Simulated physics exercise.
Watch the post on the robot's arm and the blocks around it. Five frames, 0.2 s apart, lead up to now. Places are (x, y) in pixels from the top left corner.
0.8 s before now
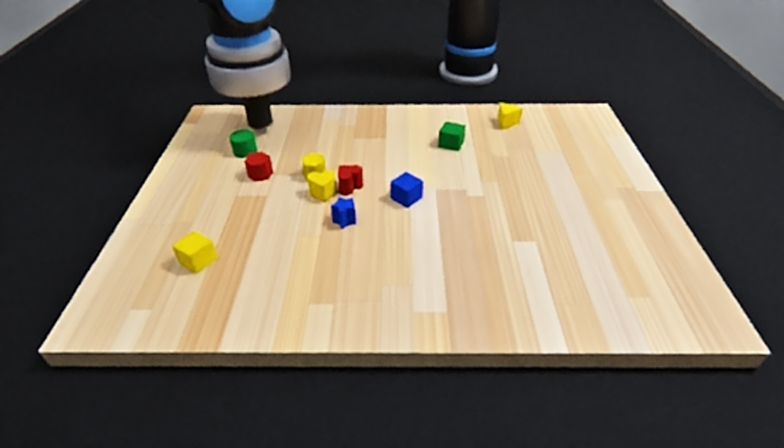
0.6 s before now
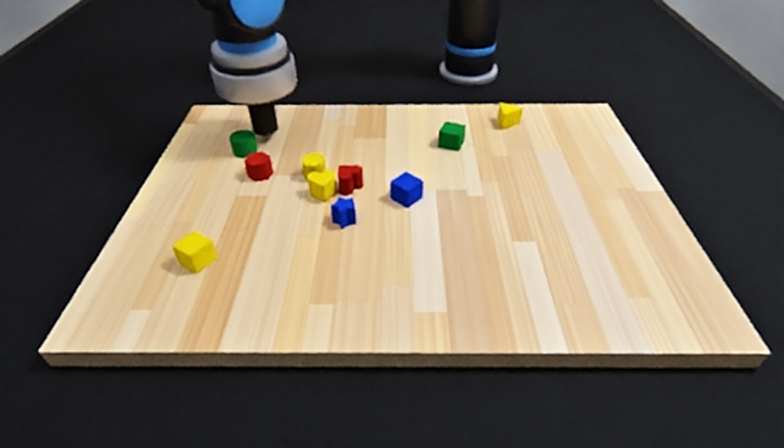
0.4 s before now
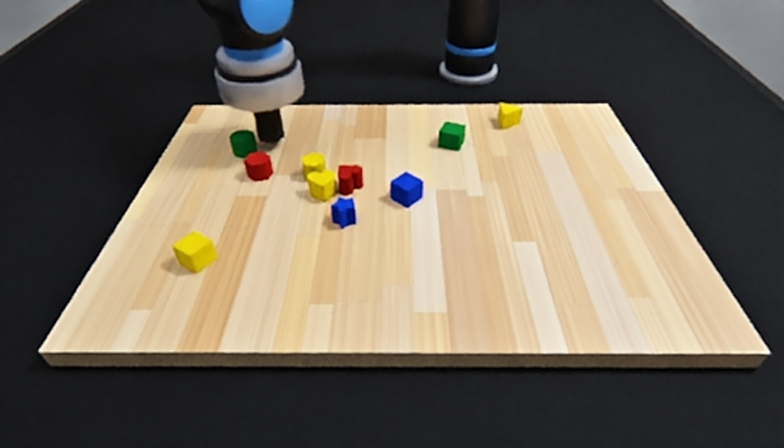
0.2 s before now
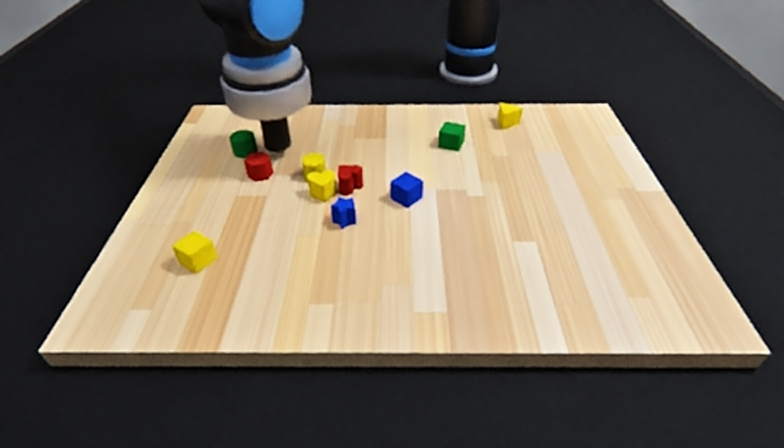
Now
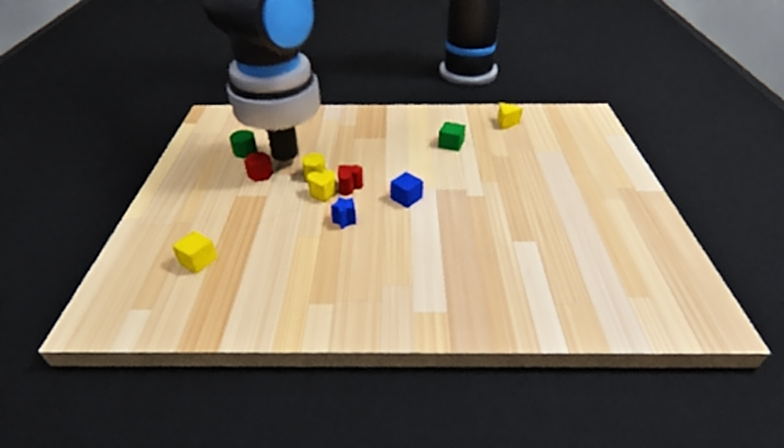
A pale wooden board lies on a black surface, seen from a raised, fixed view at its front edge. Small red, yellow, green and blue blocks sit mostly left of centre and towards the back, with a yellow cube nearer the front left. A robot arm's dark post moves a short way forward and right, passing the green and red blocks at back left, while every block stays still.
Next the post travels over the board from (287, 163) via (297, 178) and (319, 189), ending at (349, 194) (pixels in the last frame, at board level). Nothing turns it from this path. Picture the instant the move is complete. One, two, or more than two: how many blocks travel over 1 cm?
I foresee three or more blocks being moved.
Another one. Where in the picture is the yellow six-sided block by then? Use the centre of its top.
Near (346, 160).
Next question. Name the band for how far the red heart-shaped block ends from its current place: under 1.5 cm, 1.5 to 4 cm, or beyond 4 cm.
Between 1.5 and 4 cm.
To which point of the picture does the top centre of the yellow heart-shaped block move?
I predict (353, 191).
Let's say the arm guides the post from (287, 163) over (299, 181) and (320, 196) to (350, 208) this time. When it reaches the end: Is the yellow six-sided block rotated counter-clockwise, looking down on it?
Going by the path, yes.
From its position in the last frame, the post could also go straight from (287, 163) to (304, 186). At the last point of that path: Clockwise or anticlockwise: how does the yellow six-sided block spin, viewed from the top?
Counter-clockwise, from overhead.
The first path, step by step. One third of the way, post (296, 169); yellow six-sided block (321, 162), turned 35° anticlockwise.
Two thirds of the way, post (318, 180); yellow six-sided block (338, 162), turned 80° anticlockwise; yellow heart-shaped block (332, 183), turned 30° anticlockwise; red heart-shaped block (355, 170), turned 30° clockwise.
At the end, post (348, 184); red six-sided block still; yellow six-sided block (346, 160), turned 120° anticlockwise; yellow heart-shaped block (353, 191); red heart-shaped block (373, 168), turned 25° clockwise.
